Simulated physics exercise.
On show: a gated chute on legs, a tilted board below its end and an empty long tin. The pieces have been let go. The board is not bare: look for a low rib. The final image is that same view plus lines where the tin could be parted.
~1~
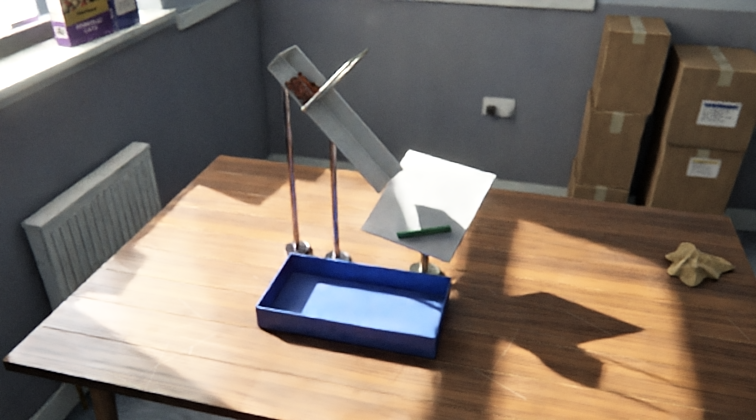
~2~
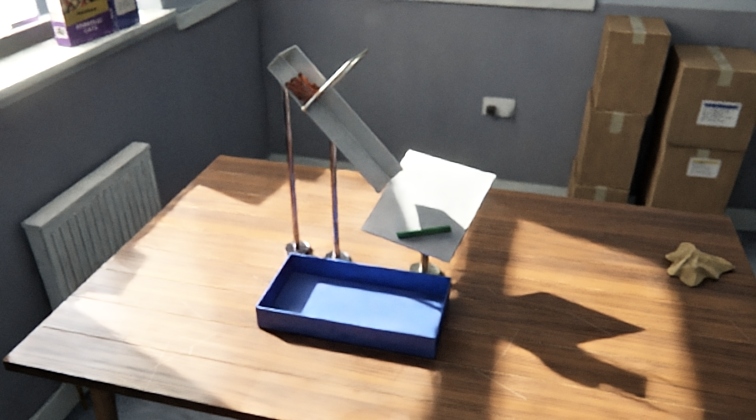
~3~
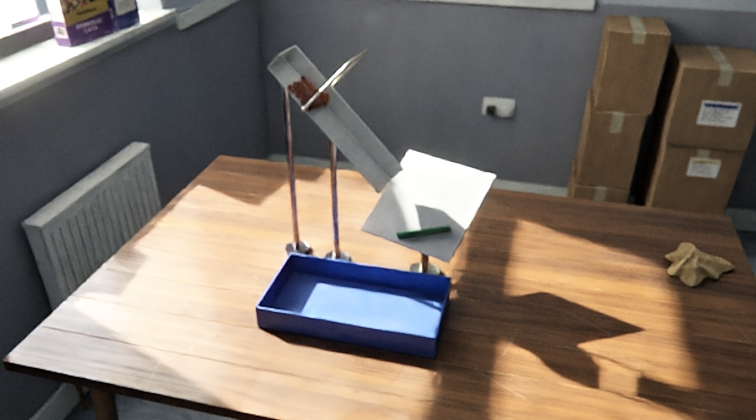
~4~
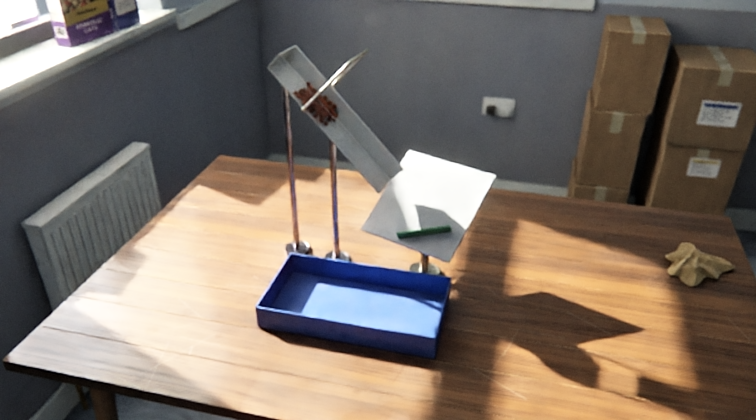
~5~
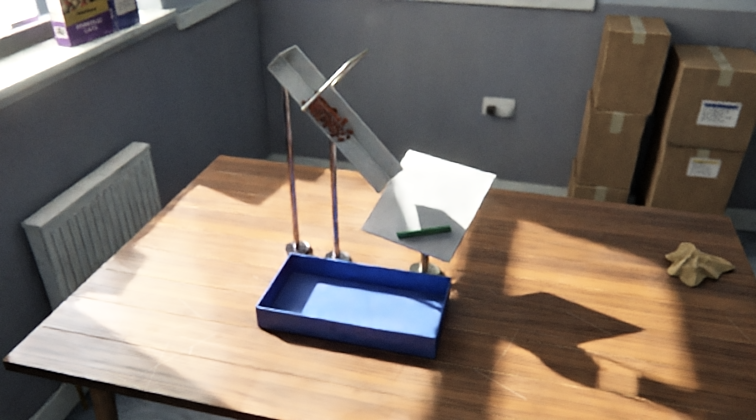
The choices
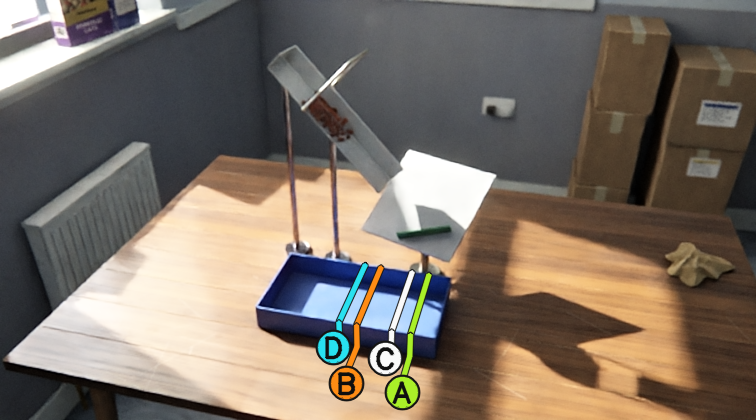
In a grey-walled room with a radiator on the left and stacked cardboard boxes on the right, a wooden table is seen from above in patchy sunlight. A pale chute on thin legs slopes down to the right towards a tilted white board with a low green rib, behind an empty blue tin. Reddish-brown pellets slide together down the chute, passing beneath its raised gate, while the camera stays still.
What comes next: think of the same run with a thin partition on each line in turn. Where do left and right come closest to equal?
It is B.
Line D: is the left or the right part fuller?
Right.
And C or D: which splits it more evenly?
Line C.
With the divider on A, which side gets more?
More lands on the left.
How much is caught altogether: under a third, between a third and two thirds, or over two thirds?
Between a third and two thirds.
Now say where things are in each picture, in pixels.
In the first picture, load behind the gate near (307, 89), clay pellets; lip of the chute near (385, 186), sloping fairly steeply.
In the second picture, middle of the board near (428, 202), tilted fairly steeply; middle of its low edge near (403, 245); of its high edge near (451, 162).
In the third picture, front corners of the tin near (256, 307) and (435, 338), empty; front of the load near (325, 104).
In the fourth picture, middle of the load near (320, 106); its front near (334, 119), close to a quarter of the way to the lip; rib from (450, 226) to (396, 233).
In the fifth picture, middle of the load near (330, 115); its front near (349, 137), close to half of the way to the lip.
On the marked copy, line A crosses the front rim at (410, 334); line B crosses the front rim at (356, 324); line C crosses the front rim at (391, 330); line D crosses the front rim at (339, 321).
If A is chosen, of what is caught, the bulk on the left of the divider, a small share on the right.
If B is chosen, of what is caught, close to half on the left of the divider, close to half on the right.
If C is chosen, of what is caught, the bulk on the left of the divider, close to a quarter on the right.
If D is chosen, of what is caught, a small share on the left of the divider, all but a few on the right.
